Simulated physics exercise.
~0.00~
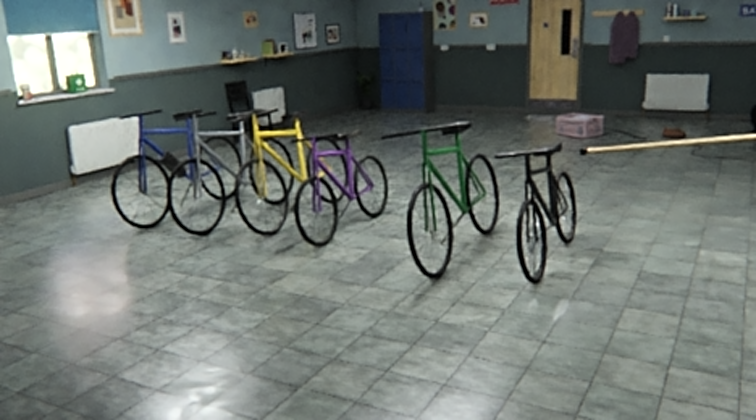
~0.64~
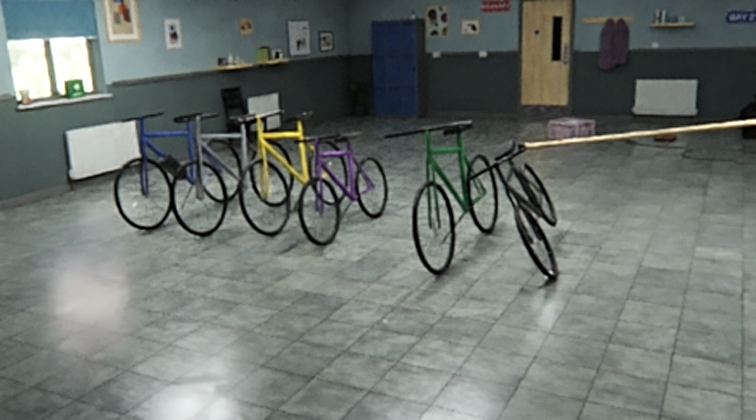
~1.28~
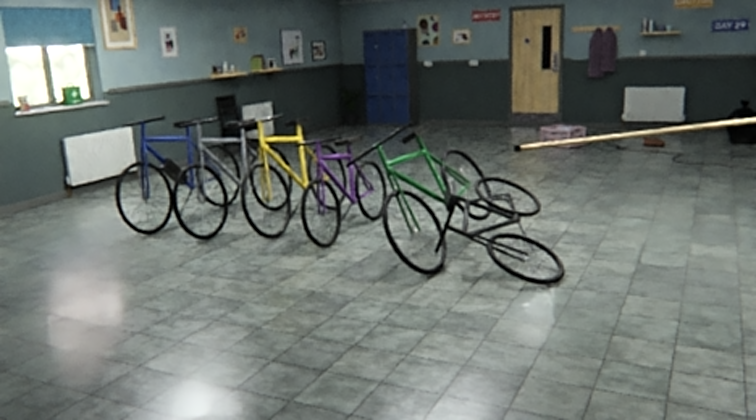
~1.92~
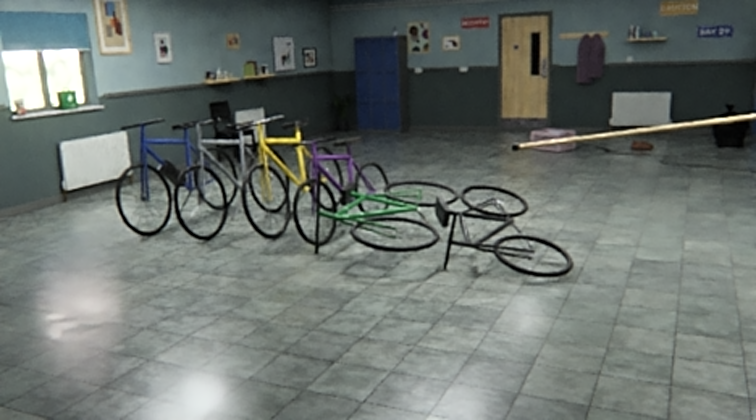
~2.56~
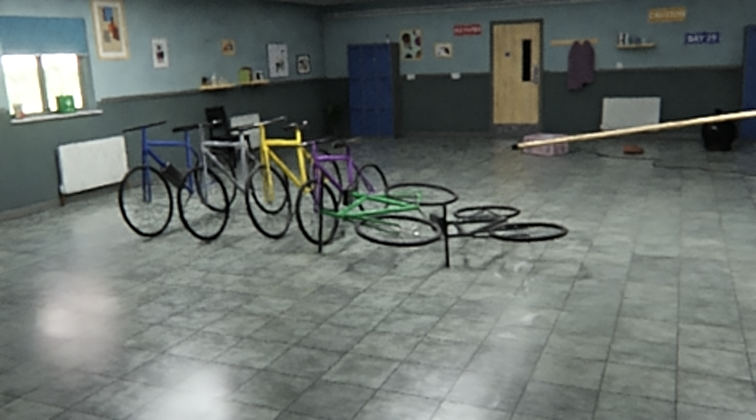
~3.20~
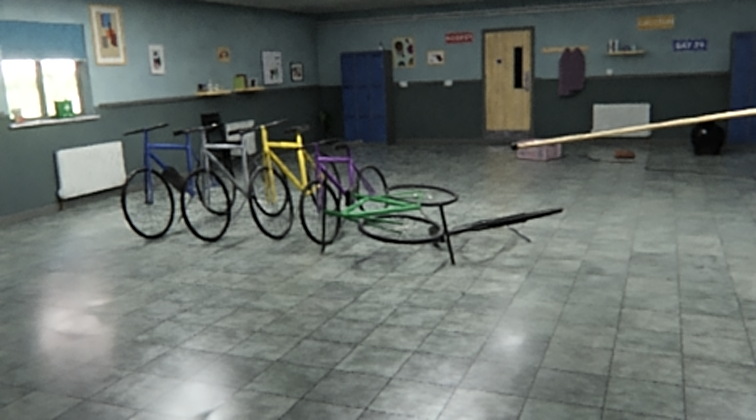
In a wide room with a grey tiled floor, blue-grey walls, a window at left and a wooden door at the back, six bicycles stand in a row, seen from slightly above as the view drifts sideways. From left they are blue, grey, yellow, purple, green and black. A pale wooden pole reaching in from the right meets the black bicycle and tips it leftward. It falls against the green one, which topples over beside the purple bicycle. The black bicycle settles flat while the pole hangs still, and the purple, yellow, grey and blue bicycles stay upright.
